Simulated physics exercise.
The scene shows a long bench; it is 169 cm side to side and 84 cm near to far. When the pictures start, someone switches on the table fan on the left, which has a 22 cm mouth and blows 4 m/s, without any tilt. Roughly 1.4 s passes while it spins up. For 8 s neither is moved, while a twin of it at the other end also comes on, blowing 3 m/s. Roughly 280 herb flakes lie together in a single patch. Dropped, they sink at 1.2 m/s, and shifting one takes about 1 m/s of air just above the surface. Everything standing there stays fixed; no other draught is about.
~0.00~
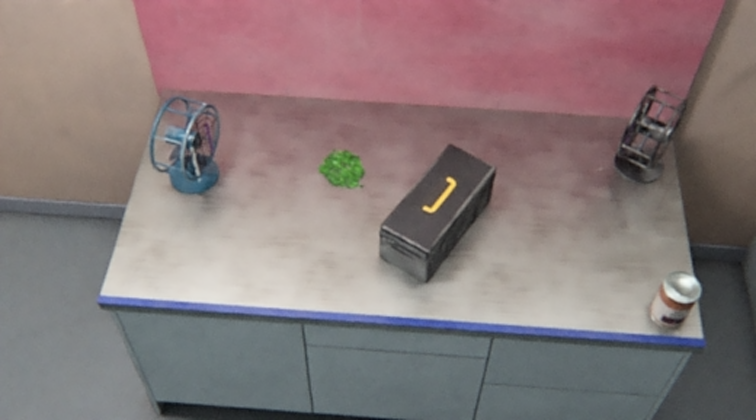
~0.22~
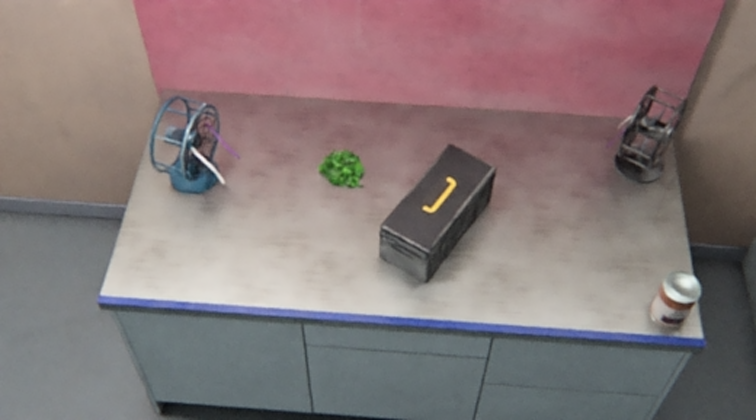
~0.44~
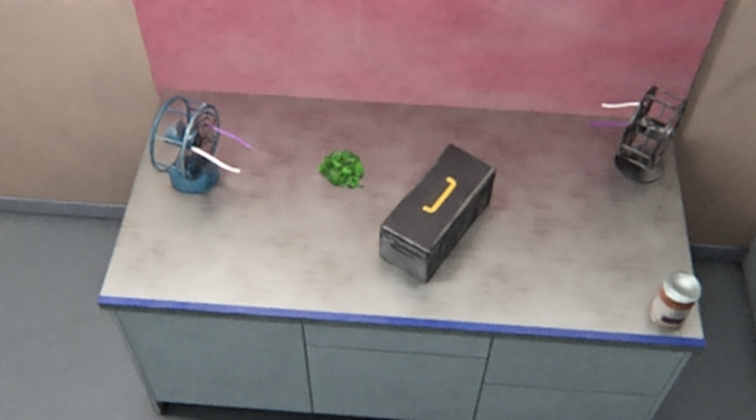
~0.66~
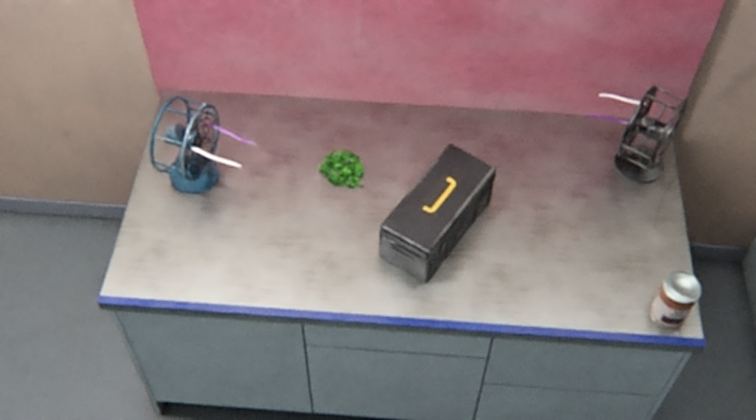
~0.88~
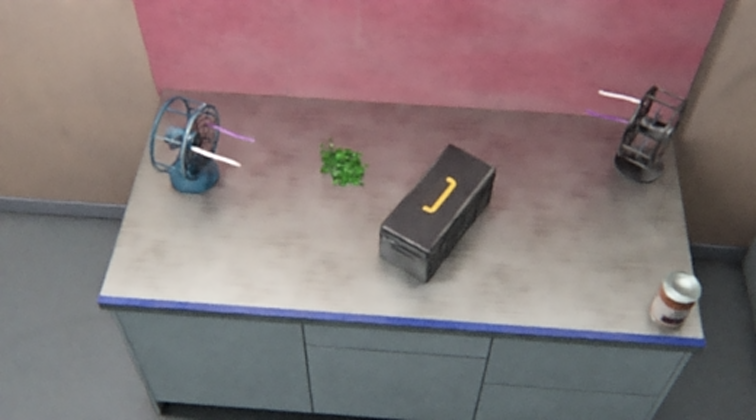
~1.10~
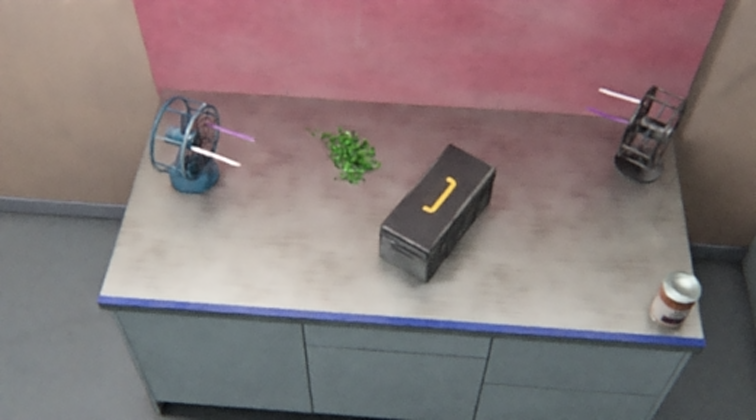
In this clip, ribbons on two small fans at opposite ends of a long bench lift and stream inward, then a green patch of flakes between them, beside a dark toolbox, begins to stir and spreads slightly.
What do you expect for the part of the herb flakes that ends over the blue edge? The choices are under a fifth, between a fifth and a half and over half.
Result - portion over blue edge: Short of a fifth.
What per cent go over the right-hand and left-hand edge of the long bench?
I'd put it at some 0 in a hundred on the right-hand side and some 90 in a hundred on the left-hand side.
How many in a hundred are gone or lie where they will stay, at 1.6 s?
The share is near 0 per cent.
After 1.6 s, 0 % are over the blue edge; the middle of those left on the top is near (329, 107); 0 % are gone or lie where they will stay.
After 2.6 s, 0 % are over the blue edge; the middle of those left on the top is near (222, 118); 66 % are gone or lie where they will stay.
After 4.4 s, 0 % are over the blue edge; 88 % are gone or lie where they will stay.
After 8.0 s, at the end, 0 % are over the blue edge.
